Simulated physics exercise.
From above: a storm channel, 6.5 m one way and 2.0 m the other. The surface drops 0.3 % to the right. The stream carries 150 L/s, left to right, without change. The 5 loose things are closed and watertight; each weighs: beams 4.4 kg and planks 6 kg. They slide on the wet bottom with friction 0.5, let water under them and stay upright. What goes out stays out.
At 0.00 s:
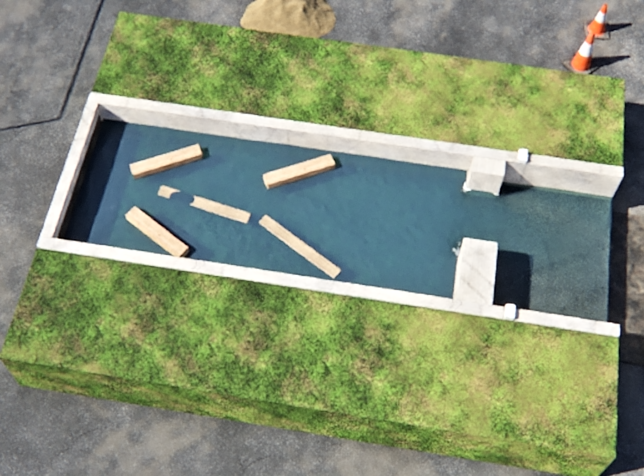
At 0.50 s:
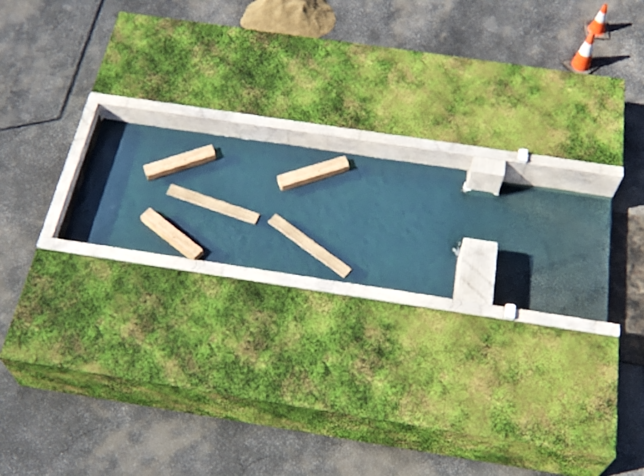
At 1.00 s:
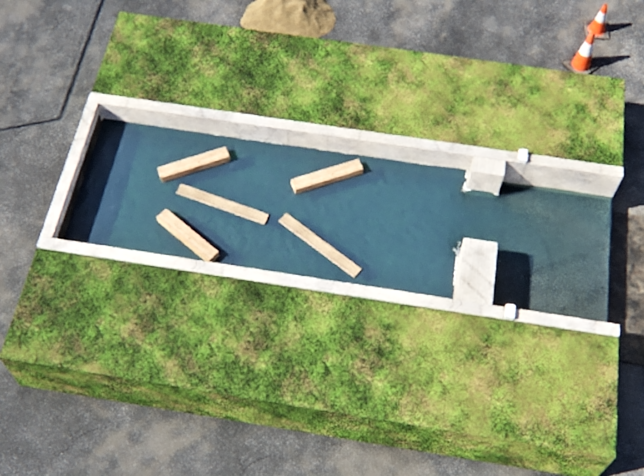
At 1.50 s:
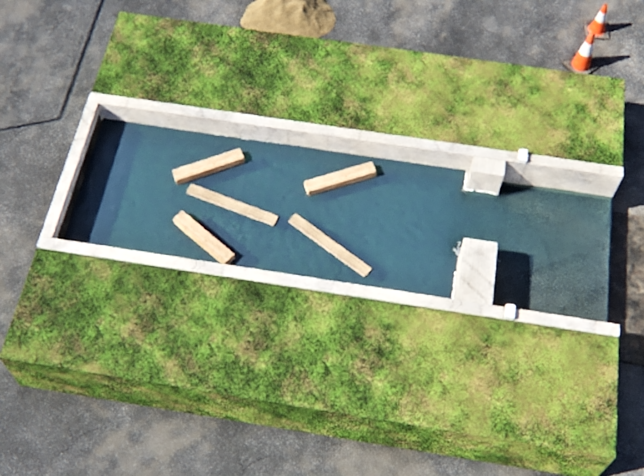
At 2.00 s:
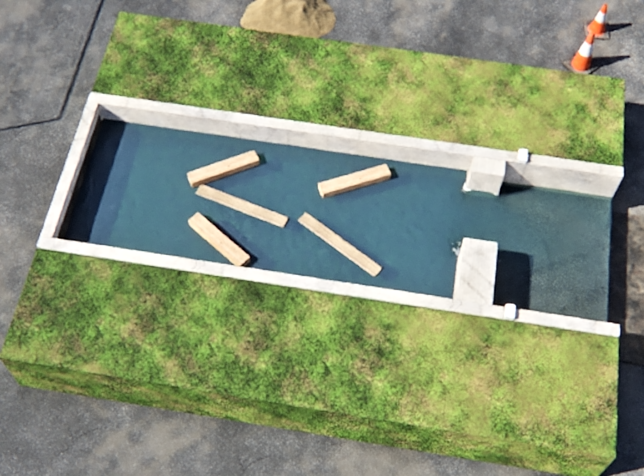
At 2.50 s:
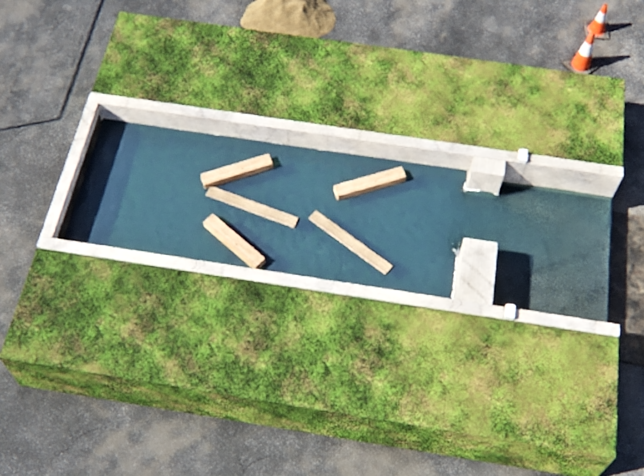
Wooden beams and planks drift slowly to the right together along the water-filled channel.
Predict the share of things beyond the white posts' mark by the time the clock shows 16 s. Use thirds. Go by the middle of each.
Share: At least two thirds.
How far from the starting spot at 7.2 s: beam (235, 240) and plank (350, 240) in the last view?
In that order: 250 cm, washed out.
After 3.5 s 0 of 5 are over the mark; 5 afloat.
After 7.2 s 2 of 5 are over the mark; 3 afloat.
After 12.0 s 5 of 5 are over the mark; 0 afloat.
After 16.0 s 5 of 5 are over the mark; 0 afloat.
